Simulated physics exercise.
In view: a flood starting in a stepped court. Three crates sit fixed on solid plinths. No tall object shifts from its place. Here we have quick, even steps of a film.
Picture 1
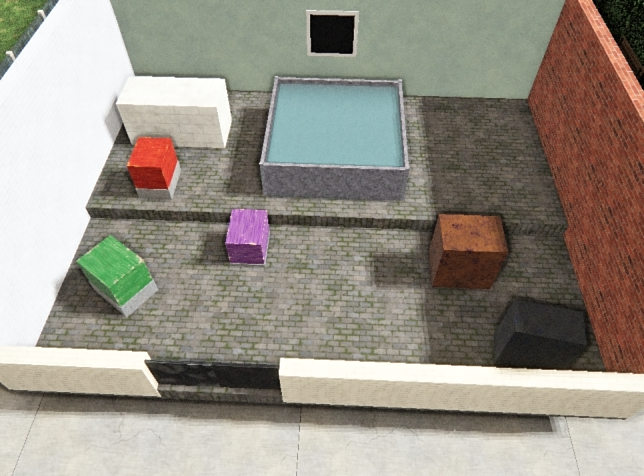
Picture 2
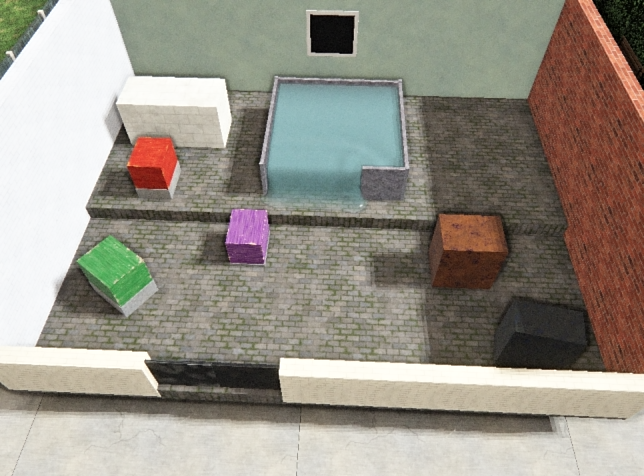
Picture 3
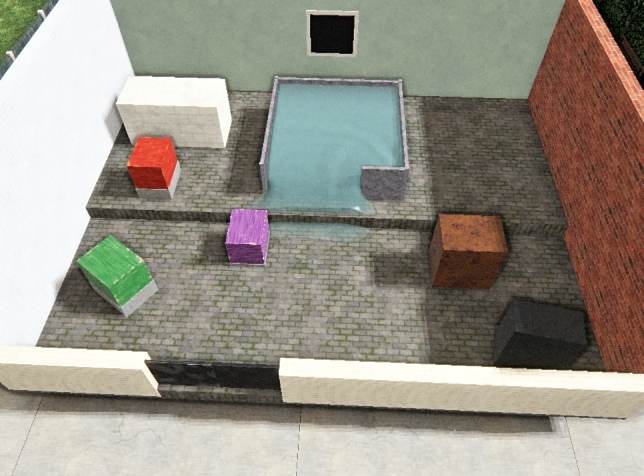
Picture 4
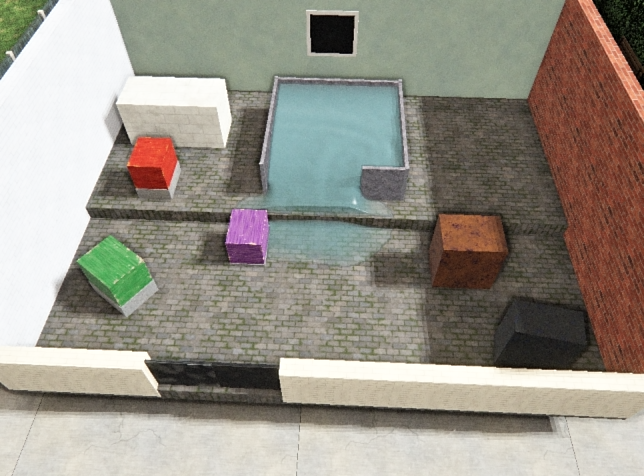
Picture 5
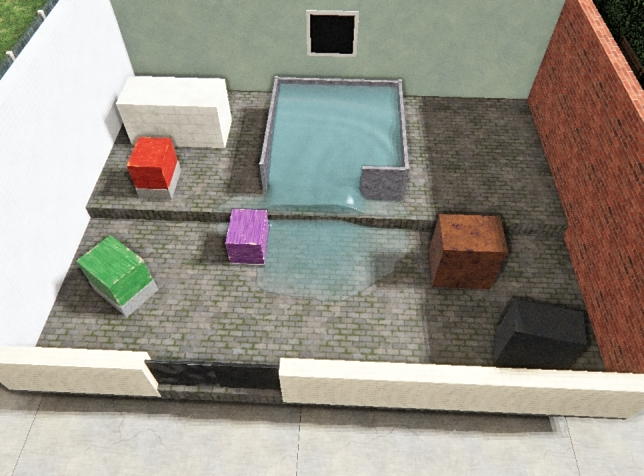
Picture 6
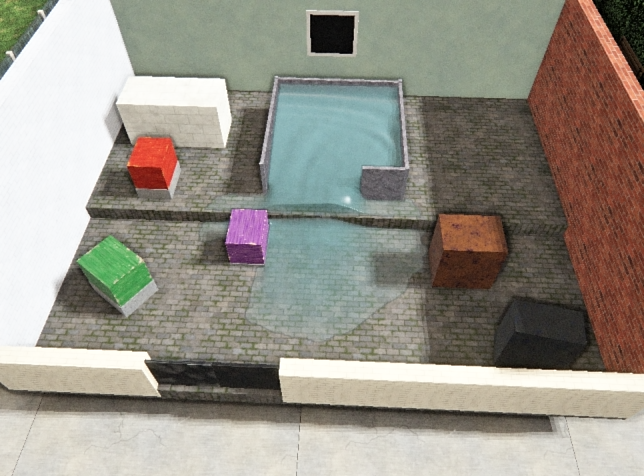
Water poured out through a gap in the front of a raised stone tank in a walled courtyard, ran over the step and spread across the lower paving between the purple and brown blocks.
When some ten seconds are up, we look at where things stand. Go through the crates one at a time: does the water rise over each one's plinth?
The purple crate will have water on it. The red crate will have no water on it. The green crate will have no water on it.
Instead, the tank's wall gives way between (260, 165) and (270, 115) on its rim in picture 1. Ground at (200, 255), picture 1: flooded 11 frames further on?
At that spot: Swamped.
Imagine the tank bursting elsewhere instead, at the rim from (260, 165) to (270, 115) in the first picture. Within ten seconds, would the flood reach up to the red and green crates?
Within ten seconds the red crate is drenched and the green crate is drenched.
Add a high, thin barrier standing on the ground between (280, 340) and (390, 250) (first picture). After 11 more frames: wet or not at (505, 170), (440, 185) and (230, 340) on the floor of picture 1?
Outcome by spot, in order - unwatered, unwatered, watered.
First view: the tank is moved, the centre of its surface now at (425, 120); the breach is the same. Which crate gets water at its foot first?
Crate marked purple.
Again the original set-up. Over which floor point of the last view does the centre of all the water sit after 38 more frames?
My reading is close to (314, 260).
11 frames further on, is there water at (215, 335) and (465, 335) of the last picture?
Going by the order given, the first is inundated and the second inundated.
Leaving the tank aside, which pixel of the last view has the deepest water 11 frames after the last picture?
It will be deepest around (309, 380).
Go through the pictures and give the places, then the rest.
The tank at (336, 123) is whole and still, in the first picture.
The front is at (363, 205), out from the gap at (313, 187), in the second picture.
The front is at (365, 231), out from the gap at (313, 188), in the third picture.
Water pours out at (313, 188) and has run to (376, 247), in the fourth picture.
The front is at (340, 296), out from the gap at (313, 189), in the fifth picture.
Water pours out at (313, 188) and has run to (319, 336), in the sixth picture.
A moment on, water covers 25 % of the floor; the purple crate water round its plinth, the red crate not reached, the green crate not reached.
Next, water covers 35 % of the floor; the purple crate water round its plinth, the red crate water round its plinth, the green crate water round its plinth.
Then, water covers 50 % of the floor; the purple crate water round its plinth, the red crate water round its plinth, the green crate water round its plinth.
Later, water covers 55 % of the floor; the purple crate water round its plinth, the red crate water round its plinth, the green crate water round its plinth.
In the end, water covers 55 % of the floor; the purple crate was topped, the red crate stayed above the water, the green crate stayed above the water.
